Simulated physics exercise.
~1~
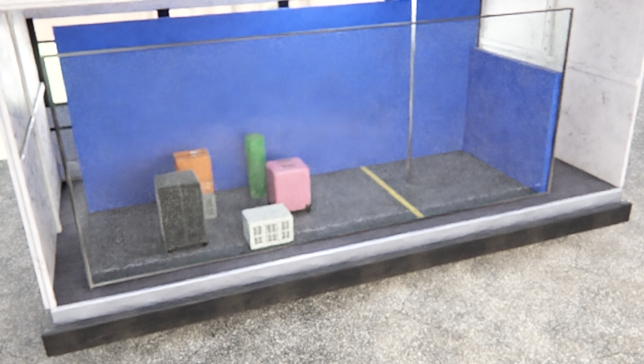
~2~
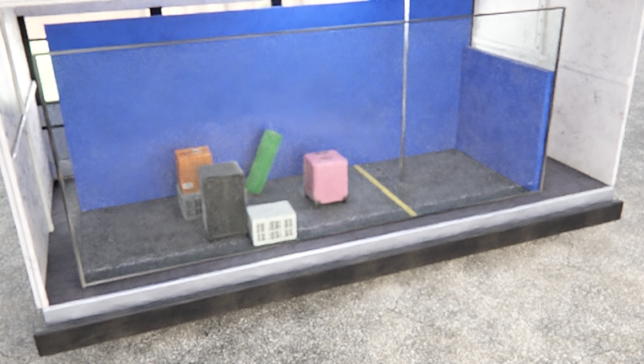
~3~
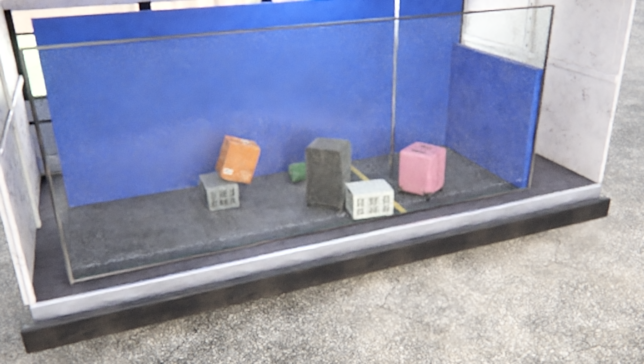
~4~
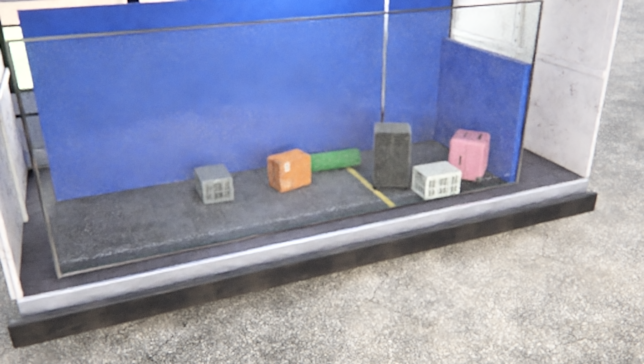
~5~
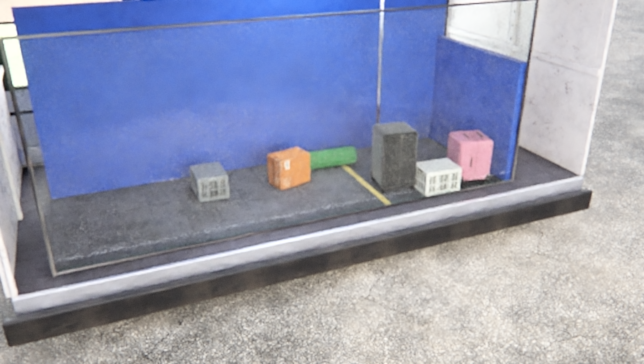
In a blue-walled, glass-fronted bay, upright cases, crates and a green roll shift right as the roll and orange pack tip over; the black case, pink case and white crate end beyond the yellow line, while the roll, pack and grey crate stop short of it.
